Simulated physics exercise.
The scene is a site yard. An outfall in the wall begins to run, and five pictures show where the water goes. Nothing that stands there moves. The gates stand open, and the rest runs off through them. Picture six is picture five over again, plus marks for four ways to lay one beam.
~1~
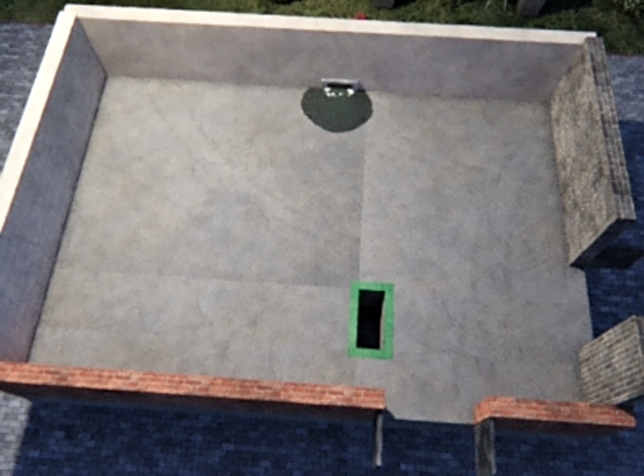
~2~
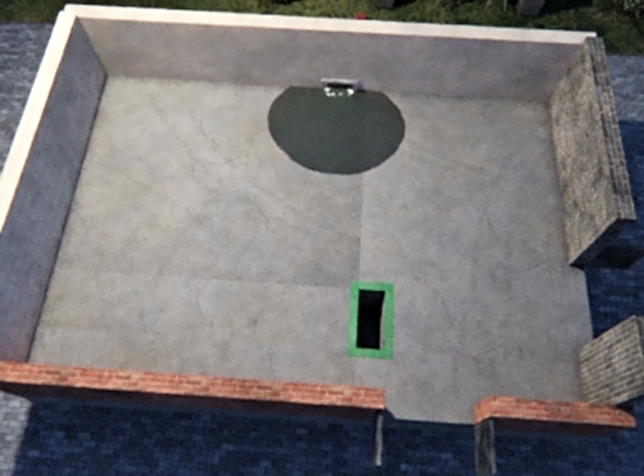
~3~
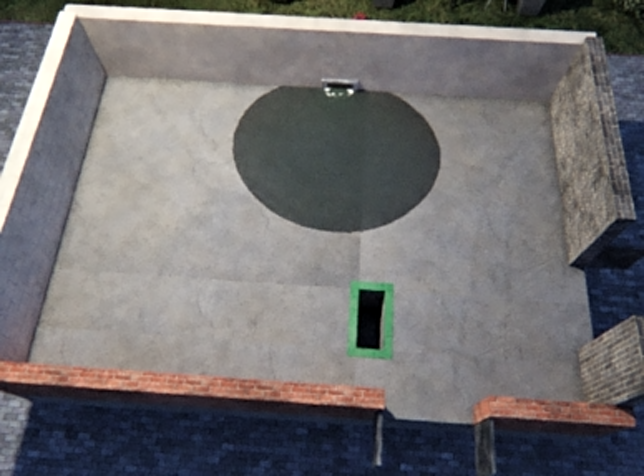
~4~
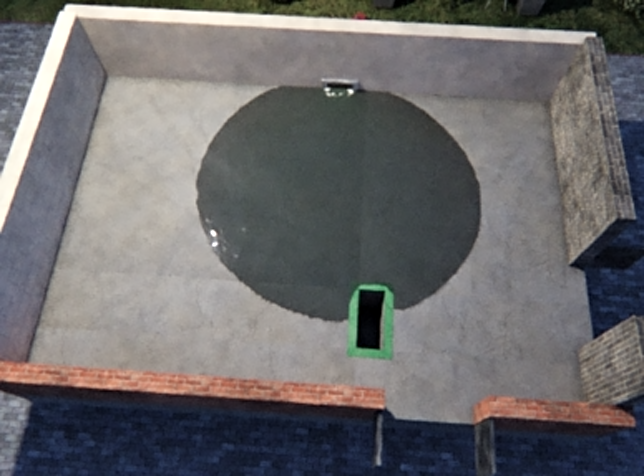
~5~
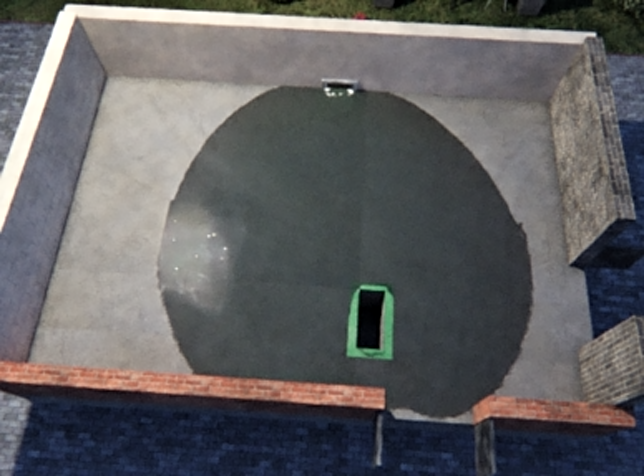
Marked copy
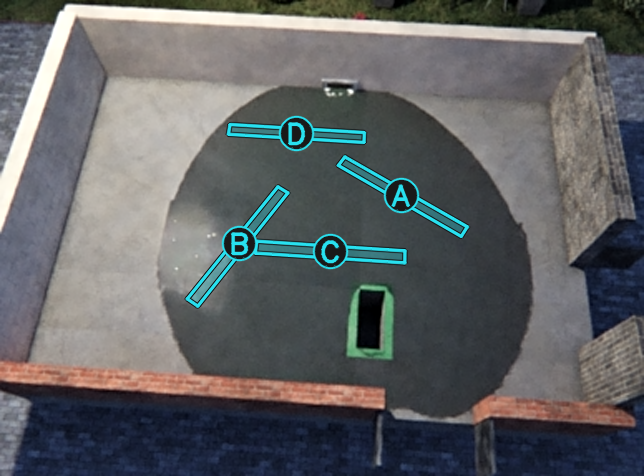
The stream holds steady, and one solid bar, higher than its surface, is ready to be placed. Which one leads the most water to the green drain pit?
I would pick position B.
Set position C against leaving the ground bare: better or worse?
Position C is worse.
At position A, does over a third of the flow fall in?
No.
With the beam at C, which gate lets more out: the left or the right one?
The left gate.
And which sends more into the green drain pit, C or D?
It is D.
In cyan, A from (341, 161) to (464, 231); B from (192, 302) to (282, 189); C from (256, 247) to (404, 256); D from (229, 129) to (364, 137).
If A is chosen, about 22 % of the stream goes into the green drain pit, about 74 % out by the gates.
If B is chosen, about 32 % of the stream goes into the green drain pit, about 64 % out by the gates.
If C is chosen, about 16 % of the stream goes into the green drain pit, about 81 % out by the gates.
If D is chosen, about 21 % of the stream goes into the green drain pit, about 75 % out by the gates.
